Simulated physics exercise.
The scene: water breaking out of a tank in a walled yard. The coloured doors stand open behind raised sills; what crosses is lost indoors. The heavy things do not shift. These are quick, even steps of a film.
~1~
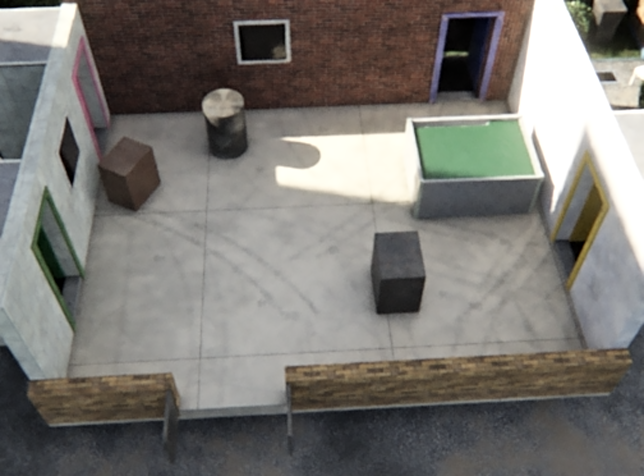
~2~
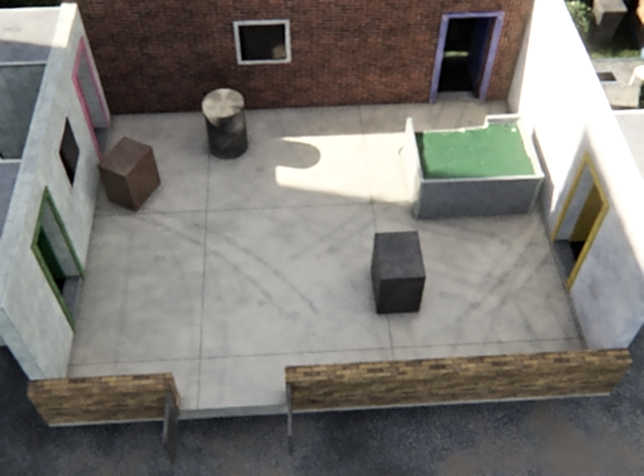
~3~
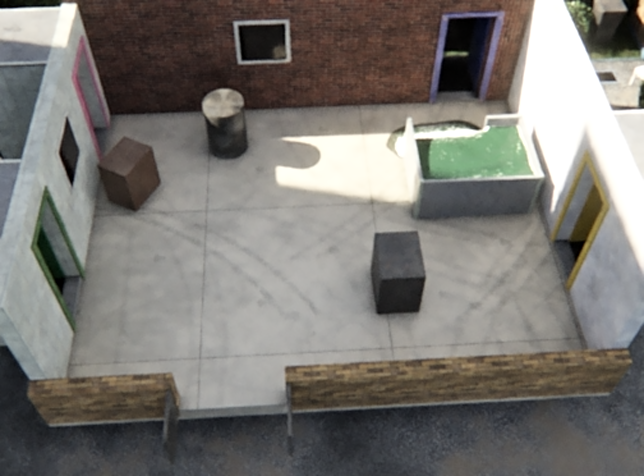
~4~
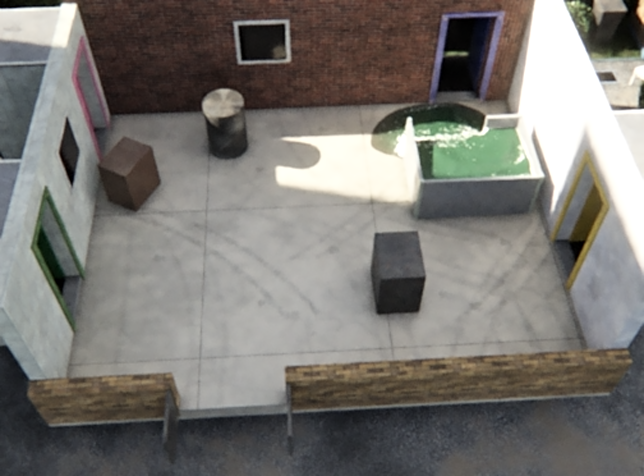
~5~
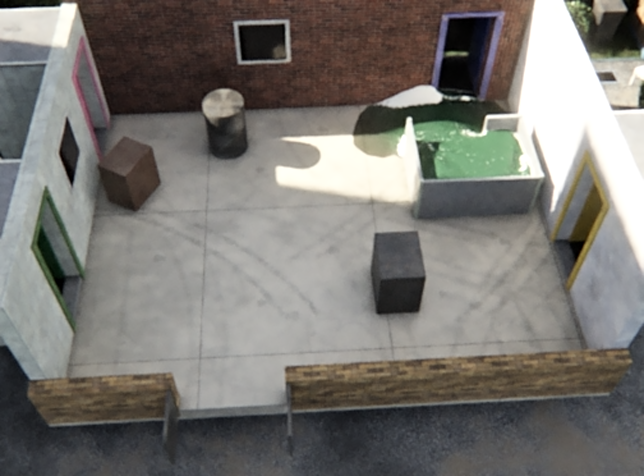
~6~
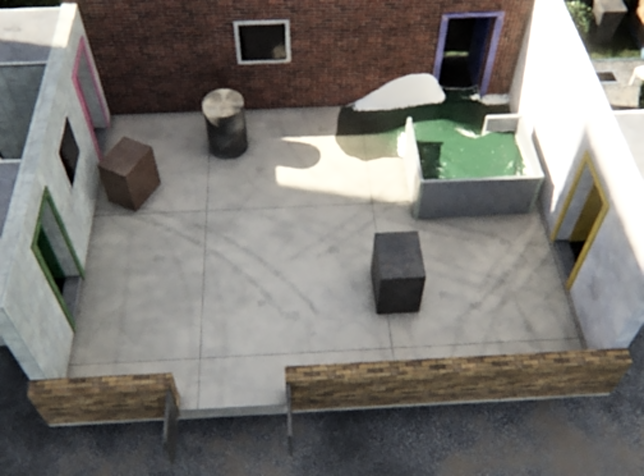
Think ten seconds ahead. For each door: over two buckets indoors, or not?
In the end: The yellow door holds within the limit; the blue door floods; the pink door floods; the green door holds within the limit.
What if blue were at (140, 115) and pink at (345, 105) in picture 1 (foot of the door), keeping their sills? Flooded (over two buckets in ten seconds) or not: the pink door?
The pink one passes that mark.
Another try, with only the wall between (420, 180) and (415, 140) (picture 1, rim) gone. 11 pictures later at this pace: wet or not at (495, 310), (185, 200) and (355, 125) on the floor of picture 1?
As listed: Clear, wet, clear.
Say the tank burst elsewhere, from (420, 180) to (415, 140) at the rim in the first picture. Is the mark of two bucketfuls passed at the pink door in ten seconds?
In short: The pink one is over.
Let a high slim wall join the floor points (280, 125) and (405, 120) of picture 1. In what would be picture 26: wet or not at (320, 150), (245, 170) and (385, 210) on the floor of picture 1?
One after the other: Flooded, flooded, clear.
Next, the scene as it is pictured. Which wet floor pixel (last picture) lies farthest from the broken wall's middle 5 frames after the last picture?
Roughly at (245, 114).
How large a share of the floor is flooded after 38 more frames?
Roughly 65 per cent.
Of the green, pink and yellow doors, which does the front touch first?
That is the door marked pink.
A moment on, water covers 10 % of the floor; the yellow door not reached, the blue door far over two buckets in, the pink door not reached, the green door not reached.
Next, water covers 25 % of the floor; the yellow door not reached, the blue door far over two buckets in, the pink door not reached, the green door not reached.
Then, water covers 40 % of the floor; the yellow door wet at the sill, nothing in, the blue door far over two buckets in, the pink door over two buckets in, the green door not reached.
Later, water covers 65 % of the floor; the yellow door wet at the sill, nothing in, the blue door far over two buckets in, the pink door far over two buckets in, the green door wet at the sill, nothing in.
In the end, water covers 80 % of the floor; the yellow door wet at the sill, nothing in, the blue door far over two buckets in, the pink door far over two buckets in, the green door wet at the sill, nothing in.
